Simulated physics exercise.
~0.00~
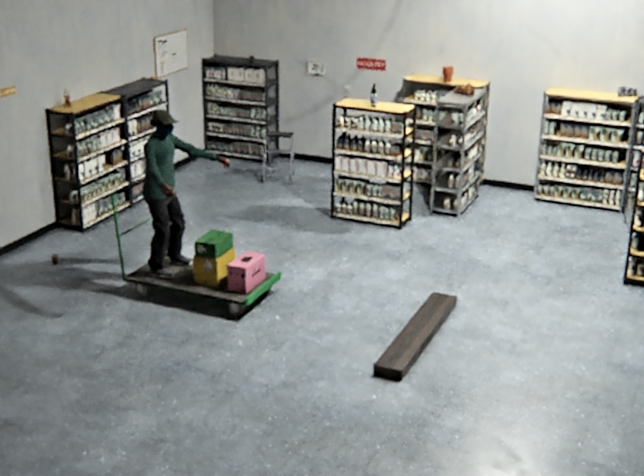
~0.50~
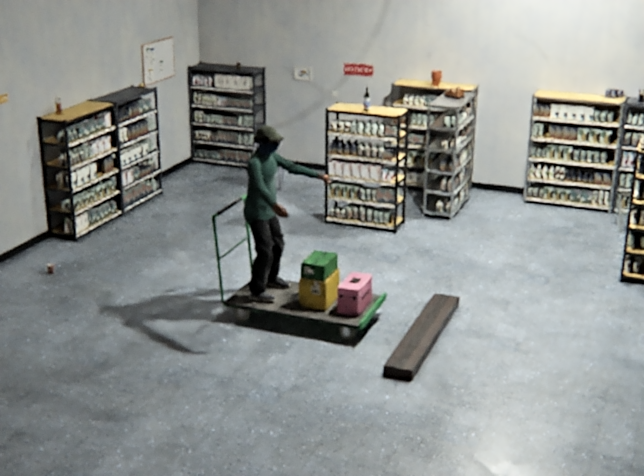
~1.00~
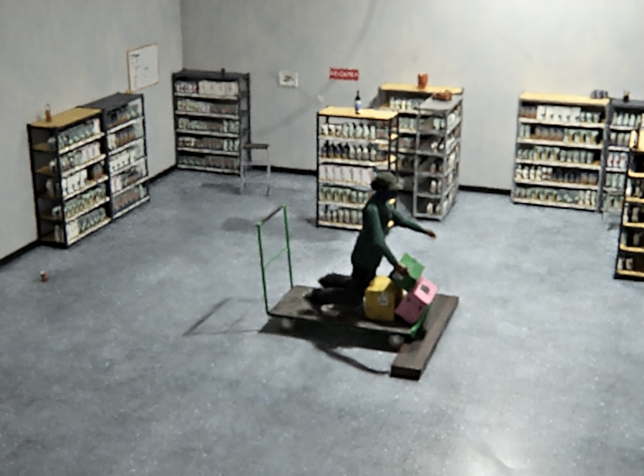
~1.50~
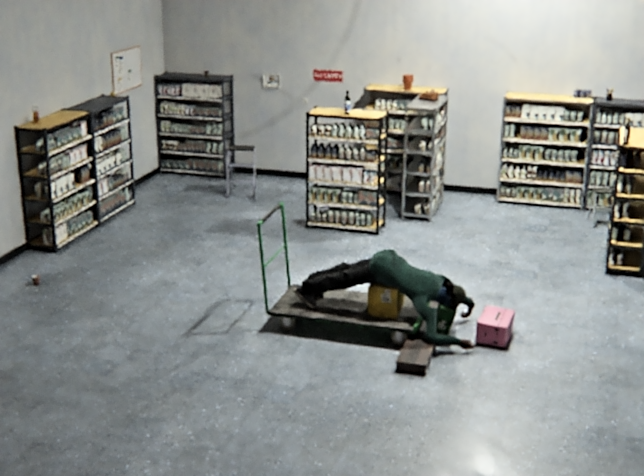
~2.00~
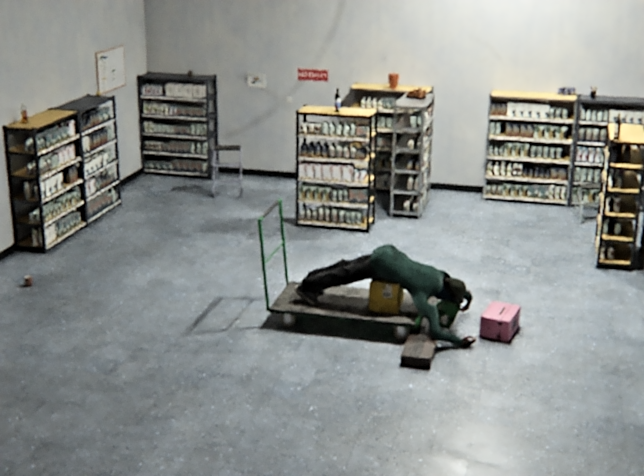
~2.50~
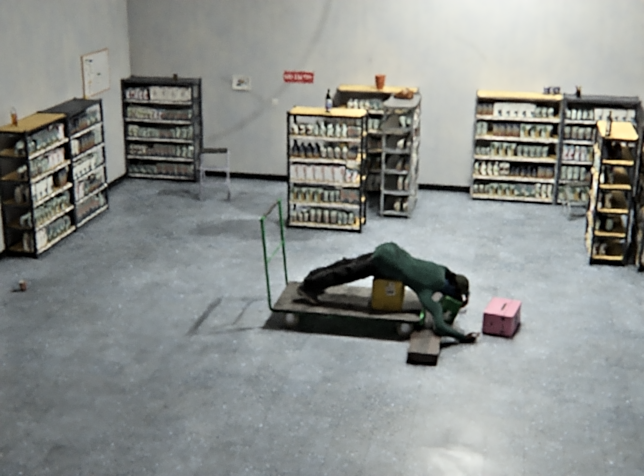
At the start, a figure in dark green stands on a flat cart behind a green, a yellow and a pink box, one arm stretched forward, in a room lined with stocked shelves. The cart rolls right toward a dark beam on the floor. It stops against the beam, and the figure pitches forward onto the boxes as the green and pink ones tip. The pink box drops off the front and lands on its side. Finally, the figure lies face down over the yellow box, head and arms hanging past the front edge, and everything stays still.
